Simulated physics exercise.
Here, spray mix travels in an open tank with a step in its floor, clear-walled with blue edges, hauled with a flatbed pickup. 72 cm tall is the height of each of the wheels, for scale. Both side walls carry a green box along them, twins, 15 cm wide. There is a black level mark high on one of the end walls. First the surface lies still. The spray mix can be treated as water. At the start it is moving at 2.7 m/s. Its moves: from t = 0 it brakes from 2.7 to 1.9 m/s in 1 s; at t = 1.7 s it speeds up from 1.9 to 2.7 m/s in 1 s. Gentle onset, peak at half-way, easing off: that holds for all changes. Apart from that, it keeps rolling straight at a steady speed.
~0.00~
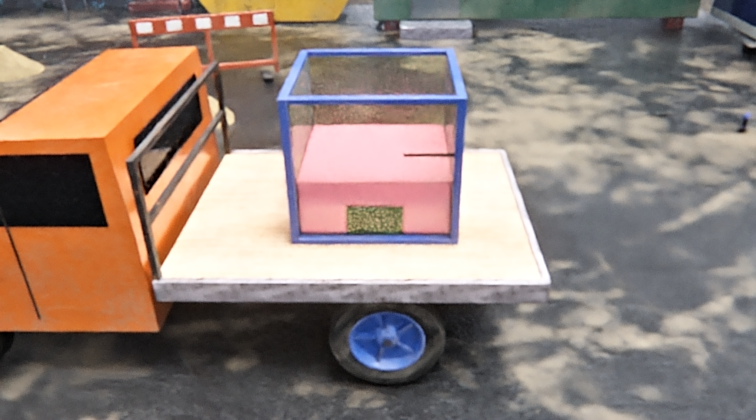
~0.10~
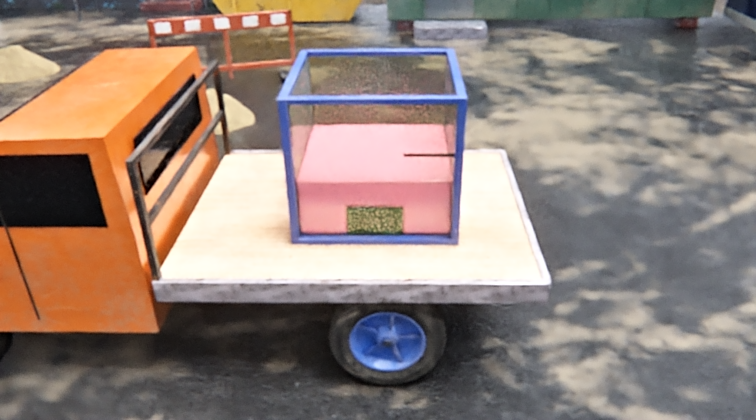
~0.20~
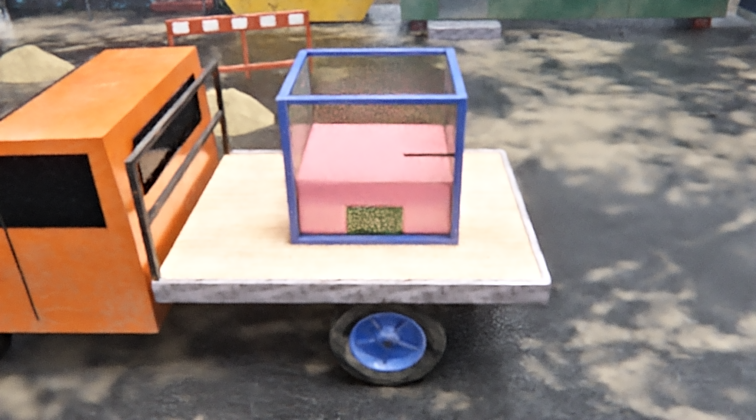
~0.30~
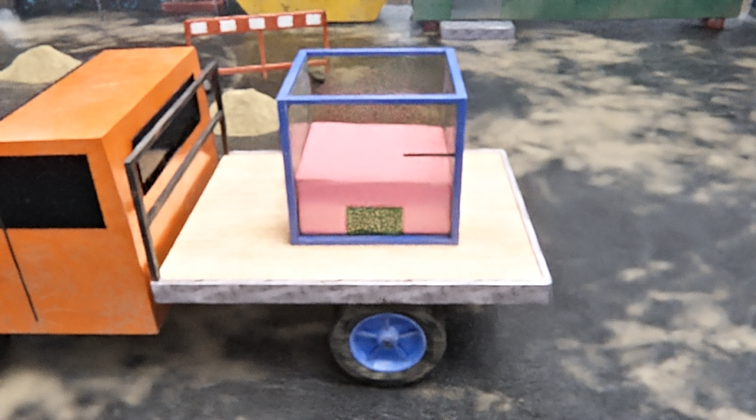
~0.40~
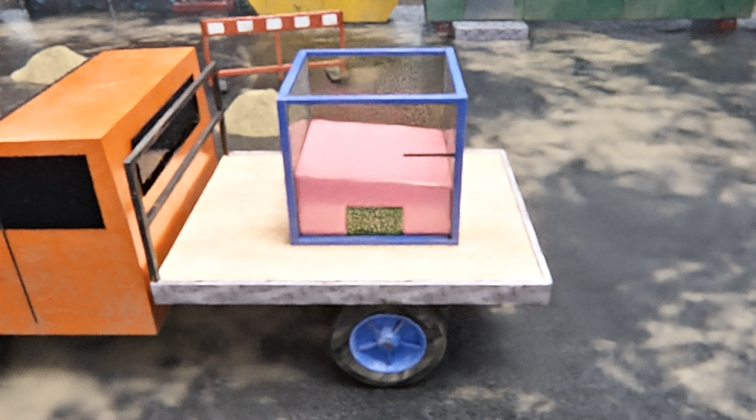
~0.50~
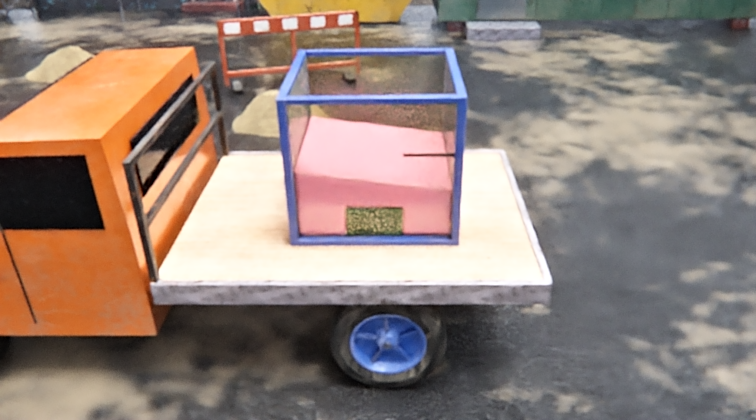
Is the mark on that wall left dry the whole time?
No, the slosh gets to it.
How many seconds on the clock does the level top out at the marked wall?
Around 3.8 seconds.
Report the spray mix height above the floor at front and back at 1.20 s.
It reads roughly 36 cm up front and 44 cm at the back.
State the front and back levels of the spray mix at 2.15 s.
Height at the front is 42 cm; height at the back is 36 cm.
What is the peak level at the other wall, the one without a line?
It tops out at about 59 cm.
Then, 1.20 s in, it stands 44 cm high behind and 36 cm in front; all of it is still inside.
Then, 2.15 s in, it stands 37 cm high behind and 42 cm in front; all of it is still inside.
Then, 3.20 s in, it stands 29 cm high behind and 56 cm in front; all of it is still inside.
Then, 5.68 s in, the waves are smaller; the highest at the back wall was 62 cm, at 3.85 s, against a line at 56 cm.
